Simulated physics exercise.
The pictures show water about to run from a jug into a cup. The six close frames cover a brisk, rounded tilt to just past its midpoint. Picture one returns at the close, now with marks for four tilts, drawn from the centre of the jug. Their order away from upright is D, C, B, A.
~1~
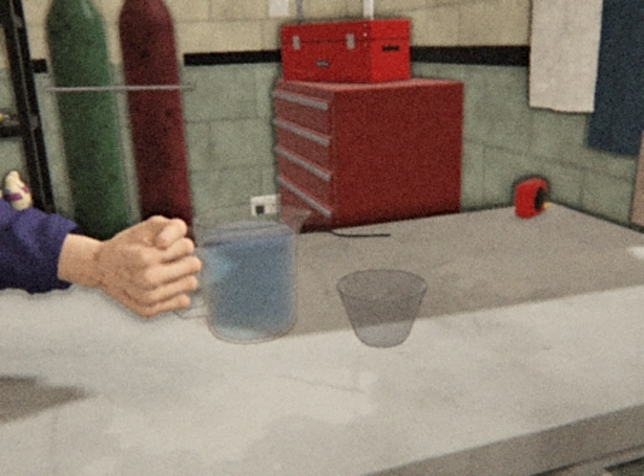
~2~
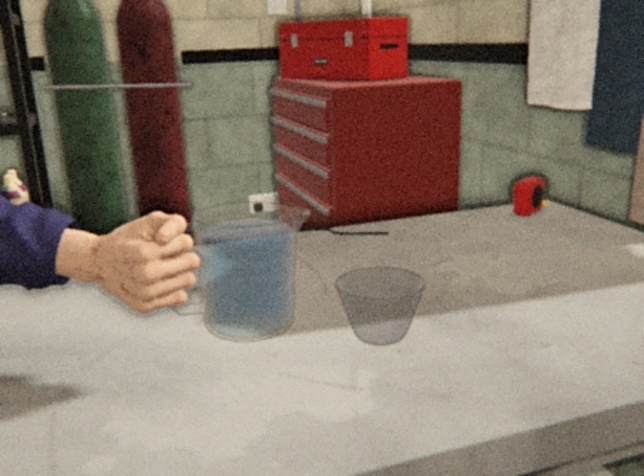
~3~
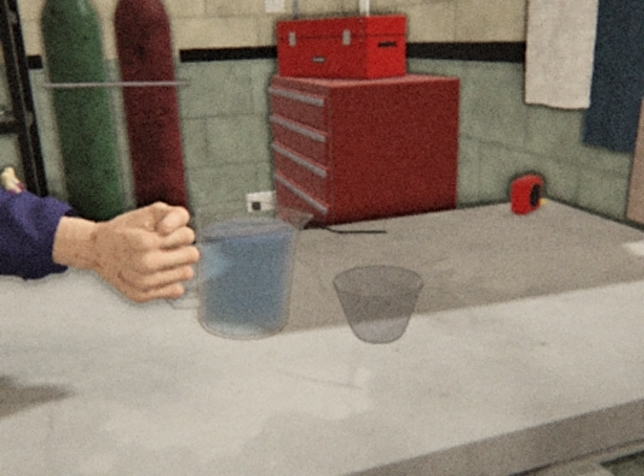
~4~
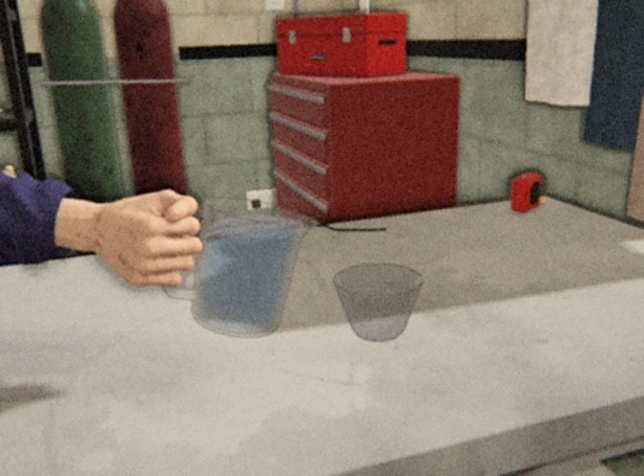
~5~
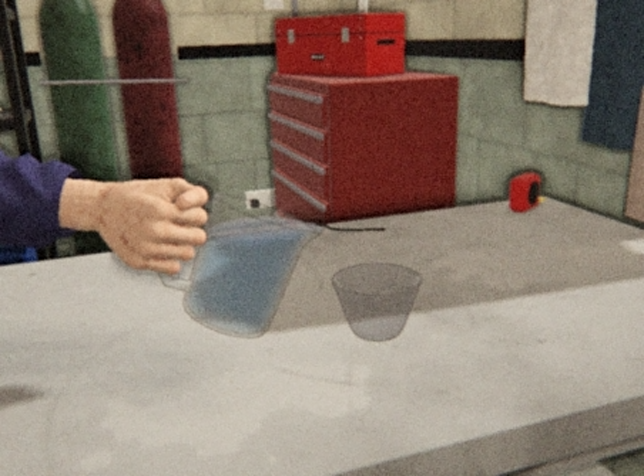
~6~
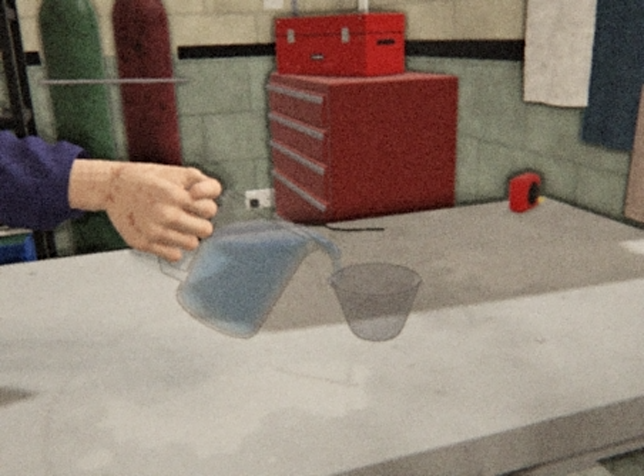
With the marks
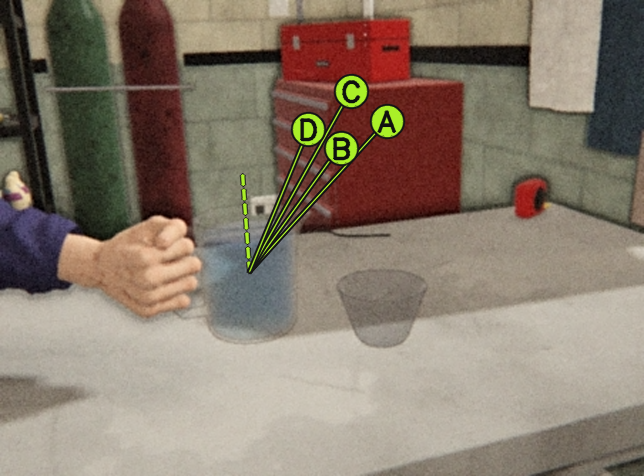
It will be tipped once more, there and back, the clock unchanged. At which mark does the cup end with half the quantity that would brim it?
The answer is line B.
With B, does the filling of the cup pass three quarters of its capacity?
No.
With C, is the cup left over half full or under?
Under half.
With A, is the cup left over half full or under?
Over.
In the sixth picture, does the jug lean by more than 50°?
No, it does not.
On the marked copy, A at (375, 133); B at (329, 161); C at (342, 105); D at (302, 145).
If A is chosen, the cup ends with about 67 % of what it can hold.
If B is chosen, the cup ends with about 48 % of what it can hold.
If C is chosen, the cup ends with about 30 % of what it can hold.
If D is chosen, the cup ends with about 14 % of what it can hold.
